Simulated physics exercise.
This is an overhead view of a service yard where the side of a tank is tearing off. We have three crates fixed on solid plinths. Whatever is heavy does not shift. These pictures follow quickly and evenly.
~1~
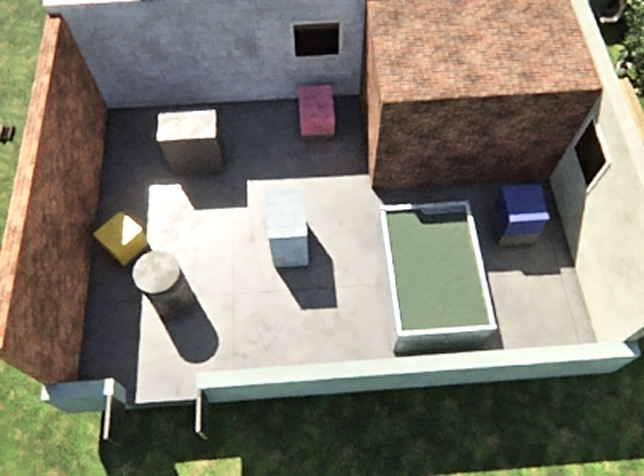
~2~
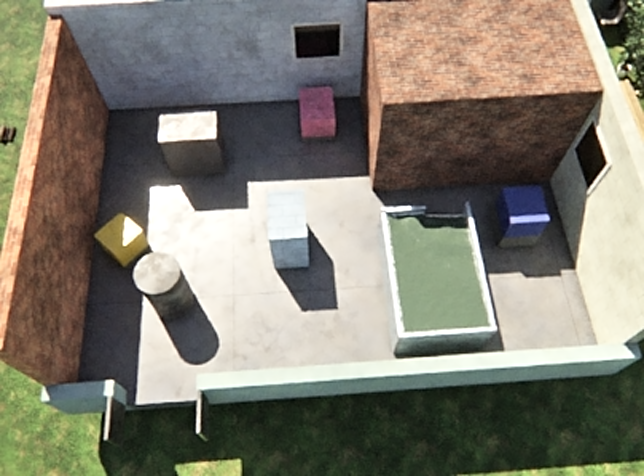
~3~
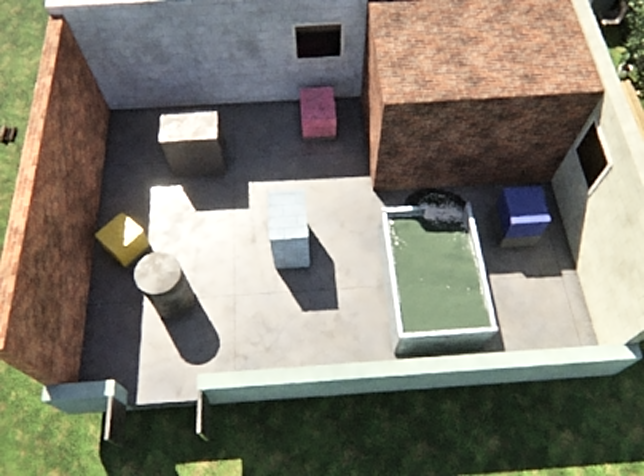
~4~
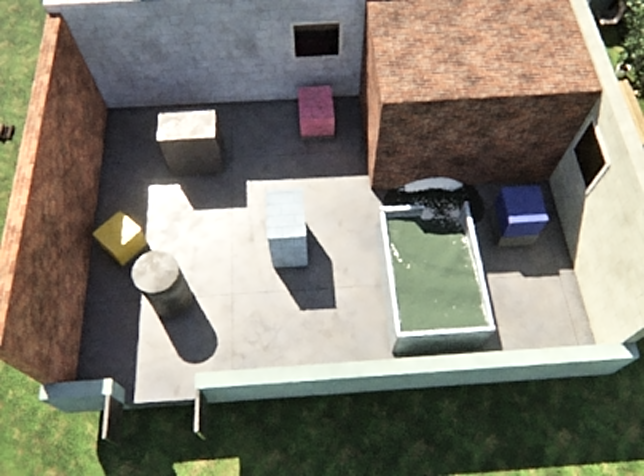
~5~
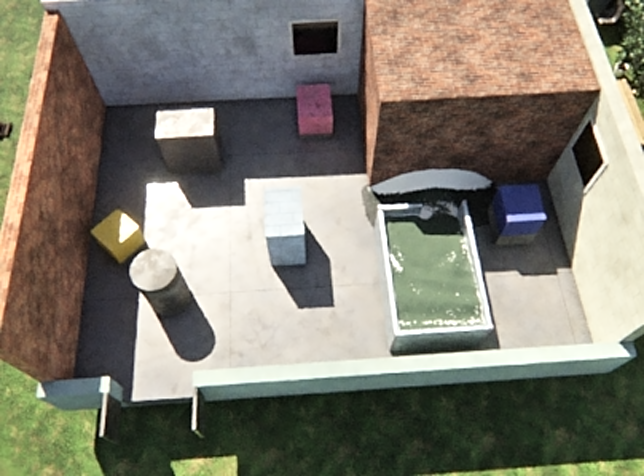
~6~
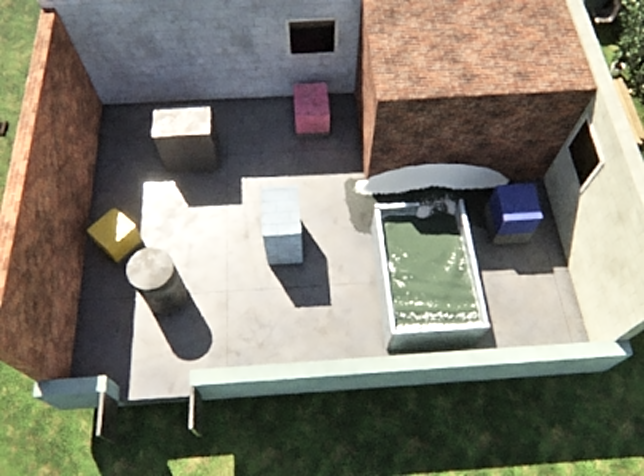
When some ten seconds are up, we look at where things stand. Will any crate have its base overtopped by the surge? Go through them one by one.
Outcome: The yellow crate is not missed by the water this time; the blue crate is missed by the water this time; the pink crate is missed by the water this time.
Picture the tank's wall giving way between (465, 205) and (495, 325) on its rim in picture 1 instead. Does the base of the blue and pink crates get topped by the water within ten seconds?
Blue gets drenched; pink stays untouched.
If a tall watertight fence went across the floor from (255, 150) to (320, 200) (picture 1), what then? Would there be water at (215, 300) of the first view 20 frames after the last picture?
There: Dry.
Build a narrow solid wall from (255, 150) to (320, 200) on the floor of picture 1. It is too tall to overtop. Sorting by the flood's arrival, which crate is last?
I'd go with the yellow one.
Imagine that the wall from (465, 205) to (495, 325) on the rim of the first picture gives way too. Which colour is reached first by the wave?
First in line is the crate marked blue.
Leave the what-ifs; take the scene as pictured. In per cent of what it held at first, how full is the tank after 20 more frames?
About 42 per cent.
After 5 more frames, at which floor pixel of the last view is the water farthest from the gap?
The wet edge reaches furthest near (268, 186).
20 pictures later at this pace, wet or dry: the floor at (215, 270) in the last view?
Lab note: Spot reads unsubmerged.
A moment on, water covers 15 % of the floor; the yellow crate not reached, the blue crate water round its plinth, the pink crate not reached.
Next, water covers 35 % of the floor; the yellow crate not reached, the blue crate water round its plinth, the pink crate water round its plinth.
Then, water covers 55 % of the floor; the yellow crate water round its plinth, the blue crate water round its plinth, the pink crate water round its plinth.
Later, water covers 75 % of the floor; the yellow crate water round its plinth, the blue crate water round its plinth, the pink crate water round its plinth.
In the end, water covers 95 % of the floor; the yellow crate was topped, the blue crate stayed above the water, the pink crate stayed above the water.
